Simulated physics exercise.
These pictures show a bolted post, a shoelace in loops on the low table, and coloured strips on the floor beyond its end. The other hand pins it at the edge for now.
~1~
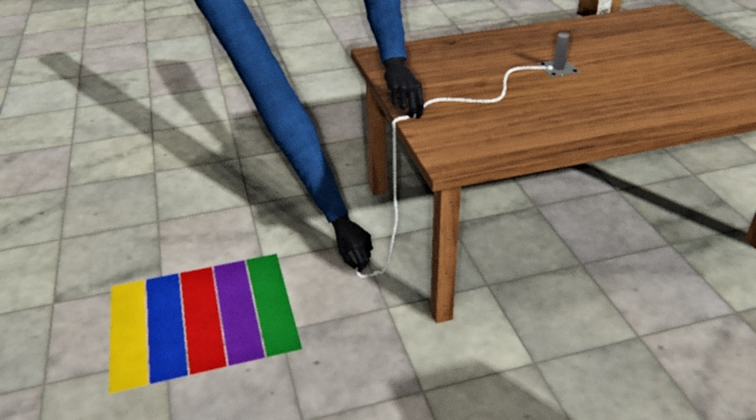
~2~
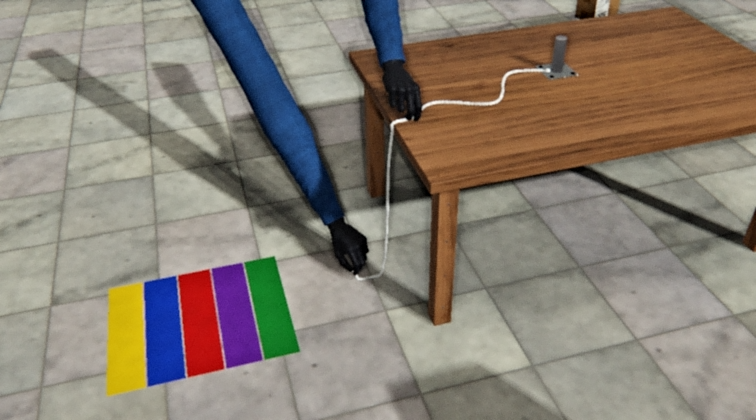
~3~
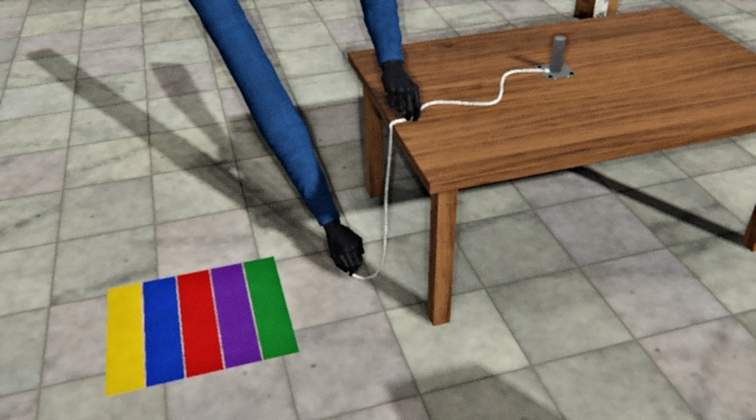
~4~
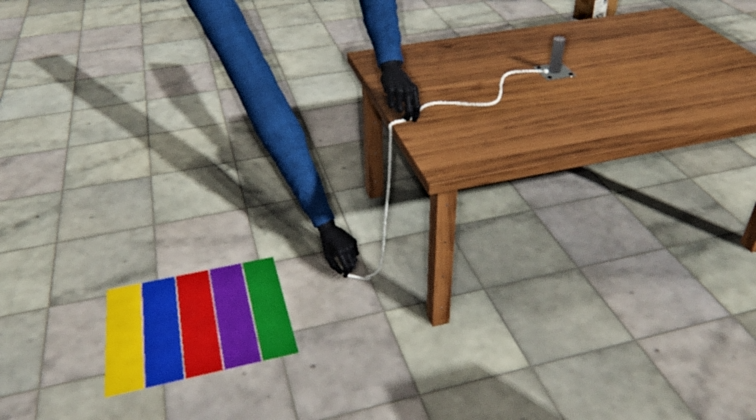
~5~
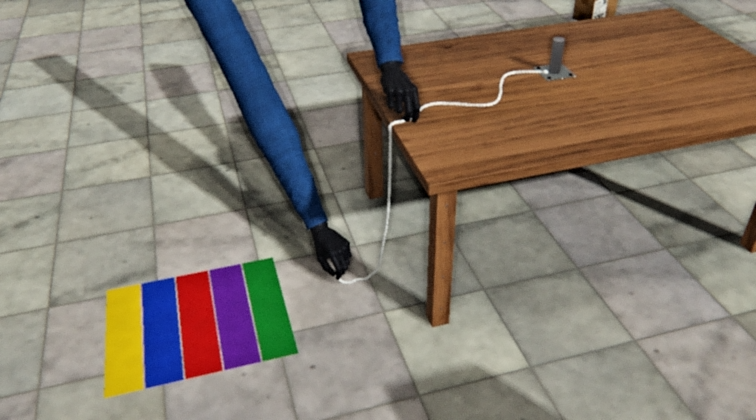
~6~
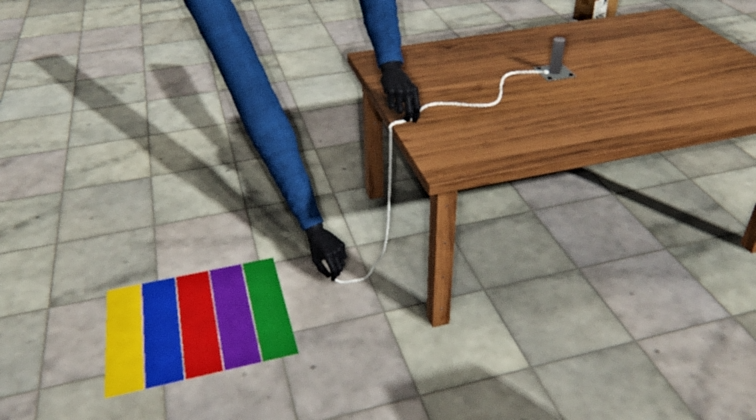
A black-gloved hand on a blue-sleeved arm draws the low end of a white shoelace a short way left, just above a tiled floor seen from above at an angle. A second gloved hand pins the lace at the near left edge of a brown wooden table, where it winds from a grey post. Yellow, blue, red, purple and green strips lie at left, the view nearly still.
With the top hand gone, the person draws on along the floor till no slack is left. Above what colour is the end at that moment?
The red one.
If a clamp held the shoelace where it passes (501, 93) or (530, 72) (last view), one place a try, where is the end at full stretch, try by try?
In that order: (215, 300) and (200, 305).
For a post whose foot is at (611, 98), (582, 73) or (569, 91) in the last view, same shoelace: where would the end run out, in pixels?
Try by try, around (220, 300), (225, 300) and (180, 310).
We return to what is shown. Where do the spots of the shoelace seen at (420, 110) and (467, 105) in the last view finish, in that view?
Near (391, 120) and (437, 106).
Soon after, end near (247, 294); over purple.
Then, end near (213, 302); over purple.
At full stretch, end near (193, 306); over red. It halts on the red strip.
